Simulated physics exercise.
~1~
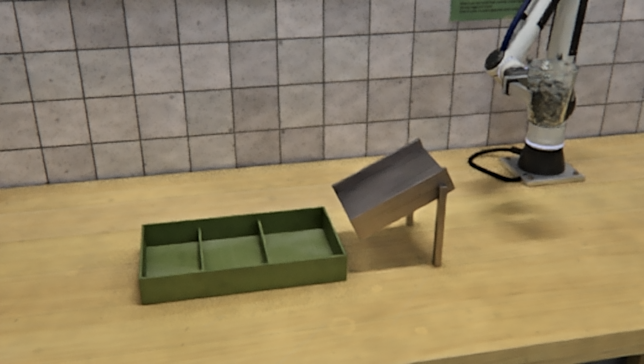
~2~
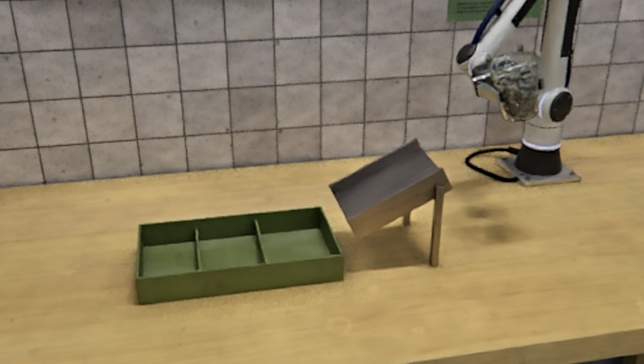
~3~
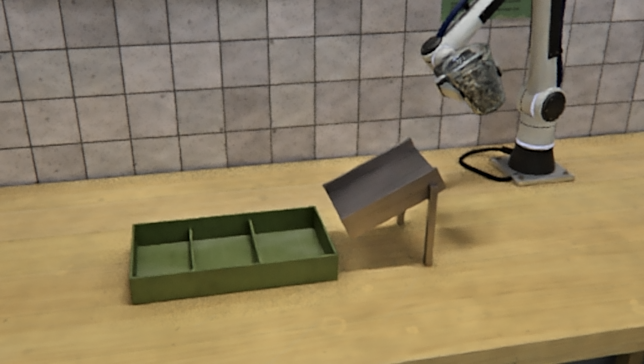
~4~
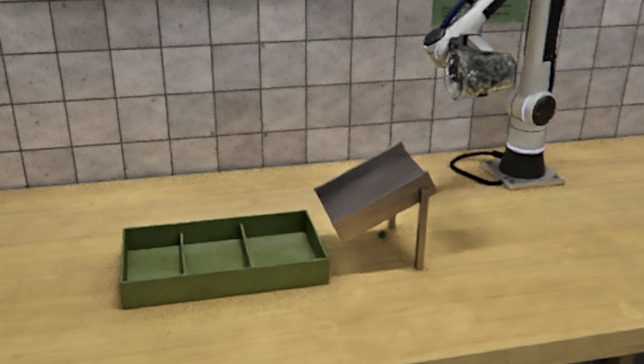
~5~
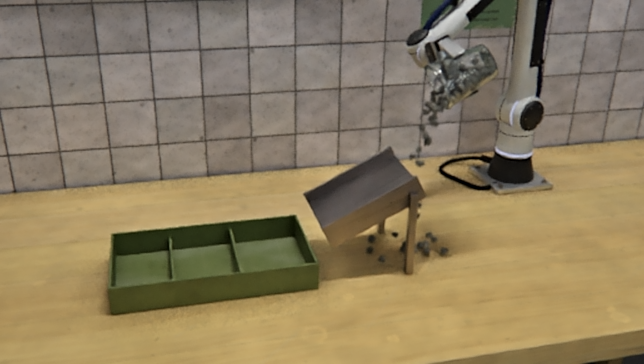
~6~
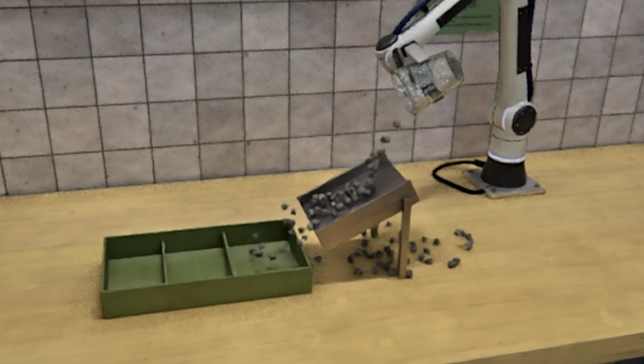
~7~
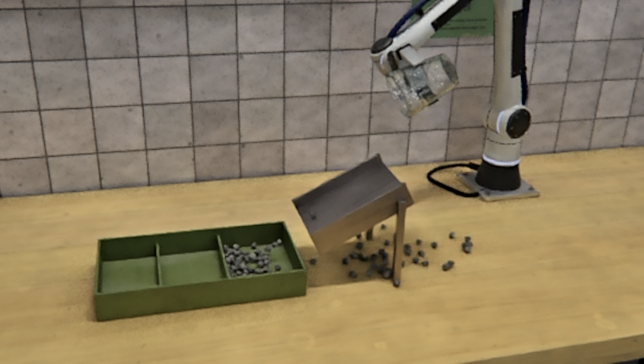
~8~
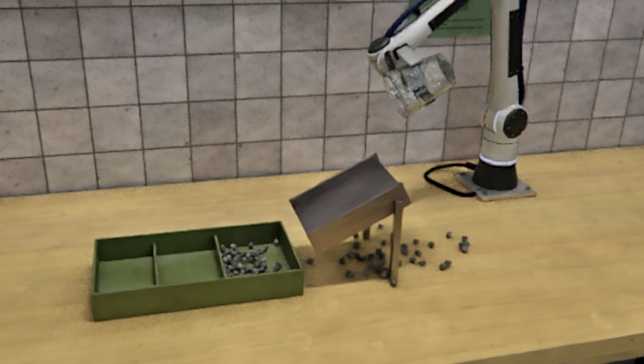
To begin with, a robot arm holds a clear tumbler of small grey pebbles upright on the right of a wooden table, with a sloping chute and a green divided box to its left. The arm swings the tumbler left and tips it over. Pebbles start to spill, and many drop onto the table behind and beneath the chute. As the tumbler moves farther left, the stream lands on the chute and slides into the nearest compartment of the box. Finally the arm stops, the chute is clear, and most pebbles rest in that right-hand compartment, with the others scattered on the table.
